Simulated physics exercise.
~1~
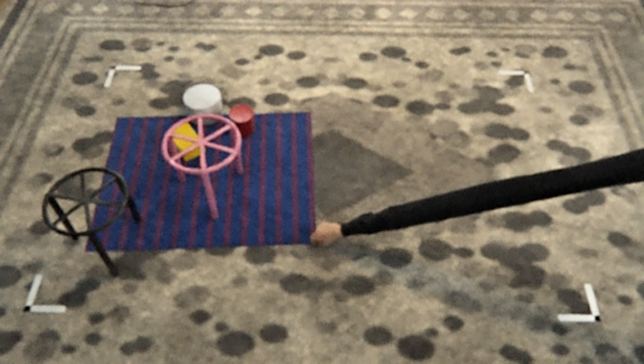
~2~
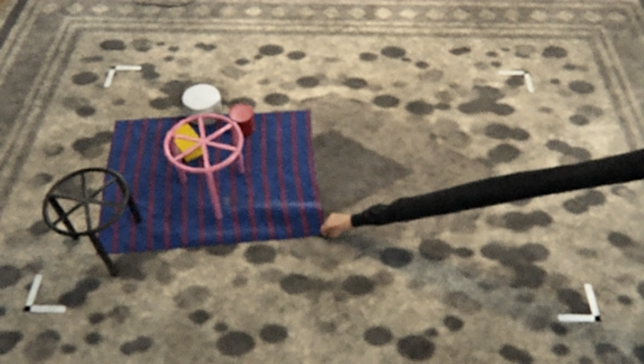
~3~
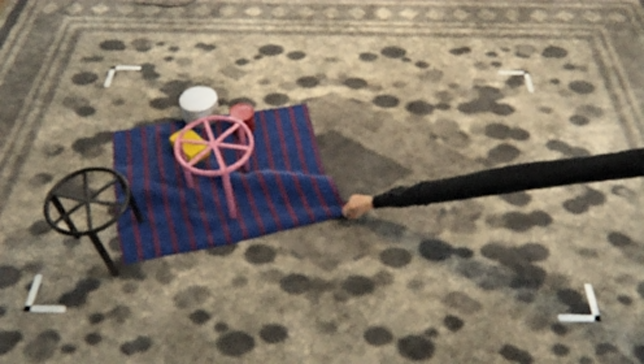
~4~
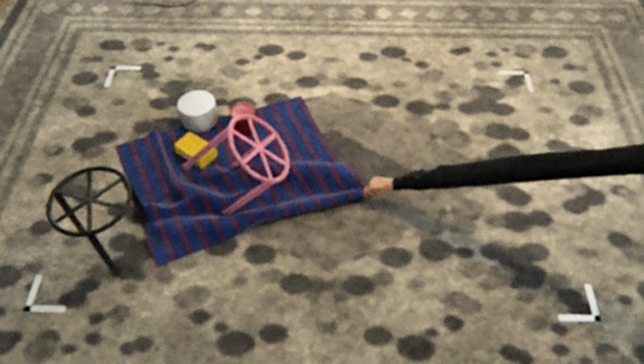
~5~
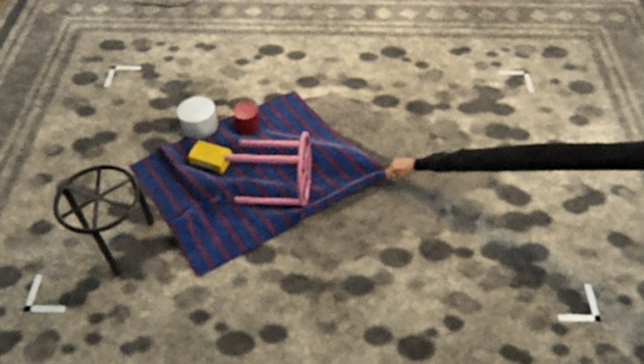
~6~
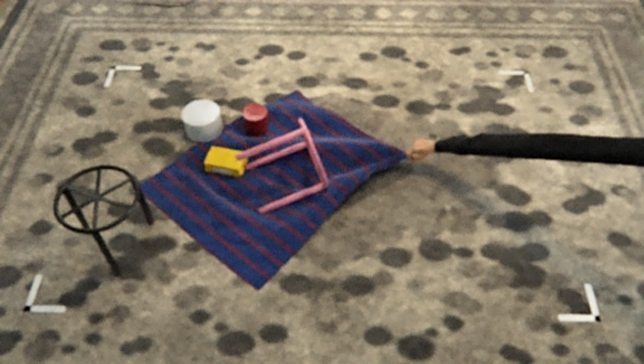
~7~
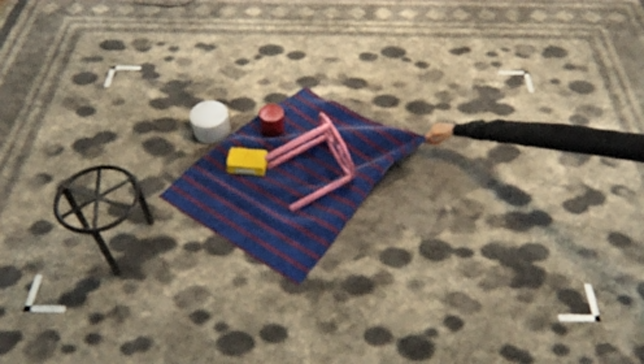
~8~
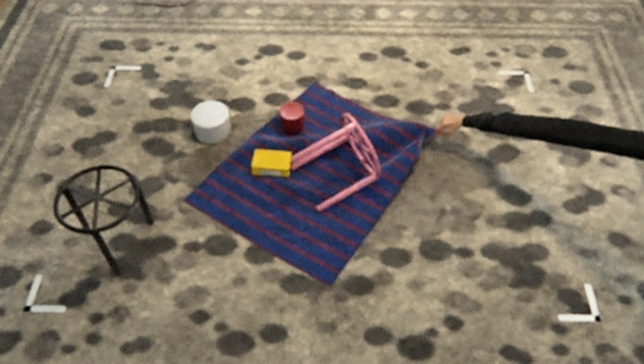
A blue-and-red striped dust sheet lies on a patterned carpet, with a pink stool and a yellow box on it, a red bin and white tub near its back edge, and a black stool at its left. A hand in a black sleeve grips the near right corner and draws it rightward. The sheet wrinkles and the pink stool tips over onto its side. As the arm pulls on toward the upper right, the sheet swings round, carrying the fallen stool, box and bin. The tub shifts slightly and is left on the carpet, while the black stool remains standing at left.
